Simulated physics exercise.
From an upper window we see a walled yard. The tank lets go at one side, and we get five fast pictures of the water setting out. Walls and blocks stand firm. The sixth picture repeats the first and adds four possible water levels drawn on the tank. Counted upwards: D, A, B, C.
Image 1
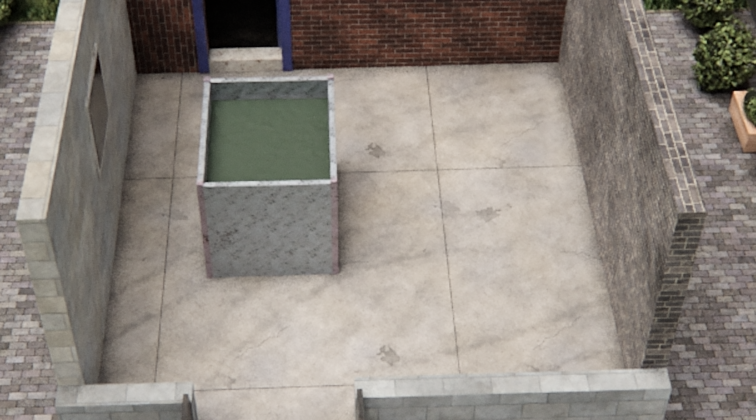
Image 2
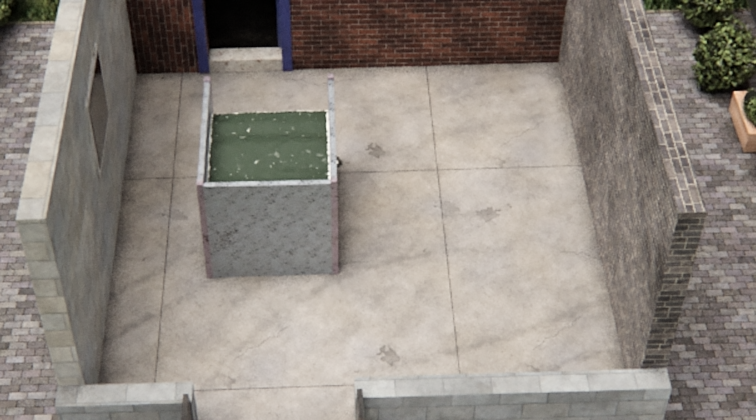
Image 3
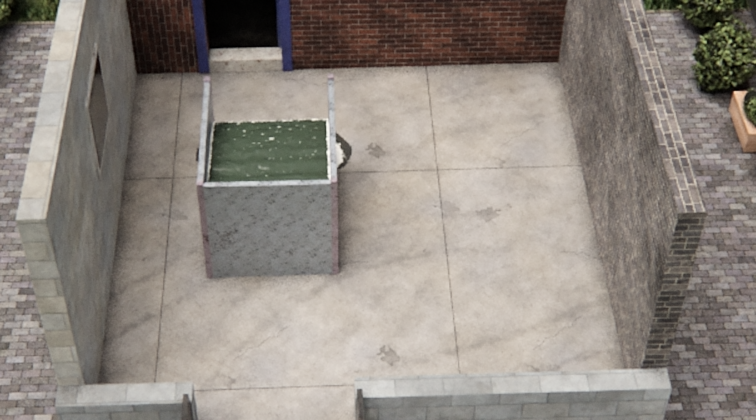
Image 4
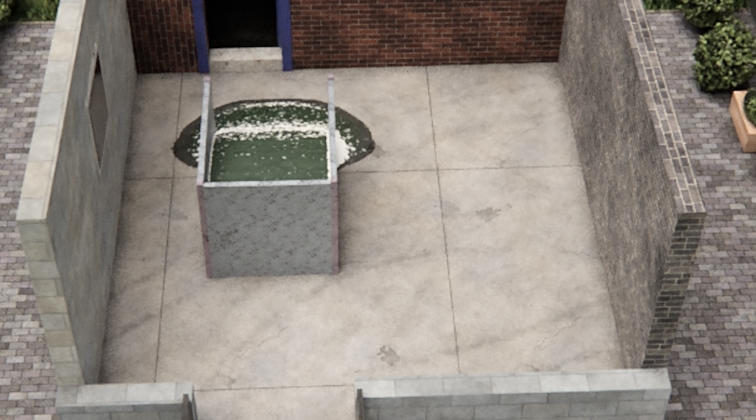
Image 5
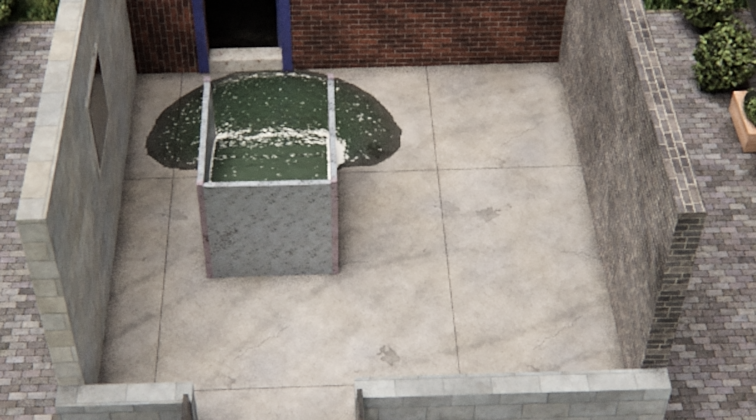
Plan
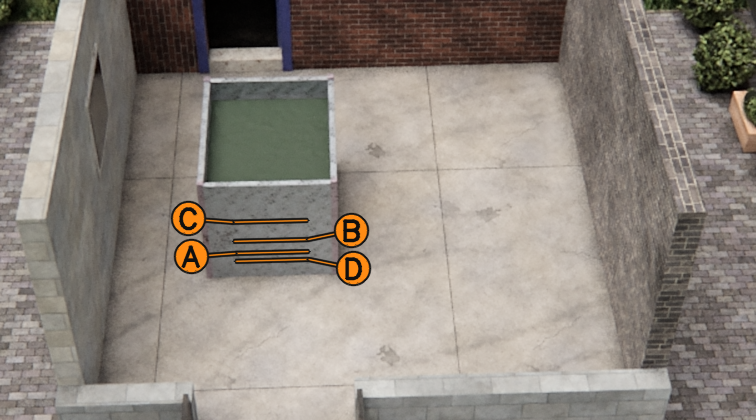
The clip shows a walled yard from above, with green water at rest in a grey tank before the far wall of the tank disappears and foaming water pours out behind it, spreading across the paving on both sides near the blue doorway.
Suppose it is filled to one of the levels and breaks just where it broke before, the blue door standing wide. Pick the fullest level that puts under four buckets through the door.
Go for A.
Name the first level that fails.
Here it is level B.
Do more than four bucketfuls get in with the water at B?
Yes.
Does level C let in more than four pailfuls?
Yes, it does.
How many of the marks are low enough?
Two.
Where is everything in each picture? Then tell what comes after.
The first picture shows water in the tank at rest, its middle at (269, 146); foot of the blue doorway at (246, 71); open gate at (274, 376).
In the second picture, water covers 2 % of the ground, its front hidden from here.
In the third picture, water covers 4 % of the ground, its front hidden from here.
In the fourth picture, 8 % of the ground under water, visible out to (362, 137).
In the fifth picture, 16 % of the ground under water, visible out to (392, 129).
In orange, A at (271, 252); B at (271, 240); C at (269, 221); D at (272, 260); from the bottom up D, A, B, C.
If A is chosen, a splash gets over, under a bucket.
If B is chosen, about 7 bucketfuls get in.
If C is chosen, dozens of bucketfuls pour in.
If D is chosen, nothing gets over.
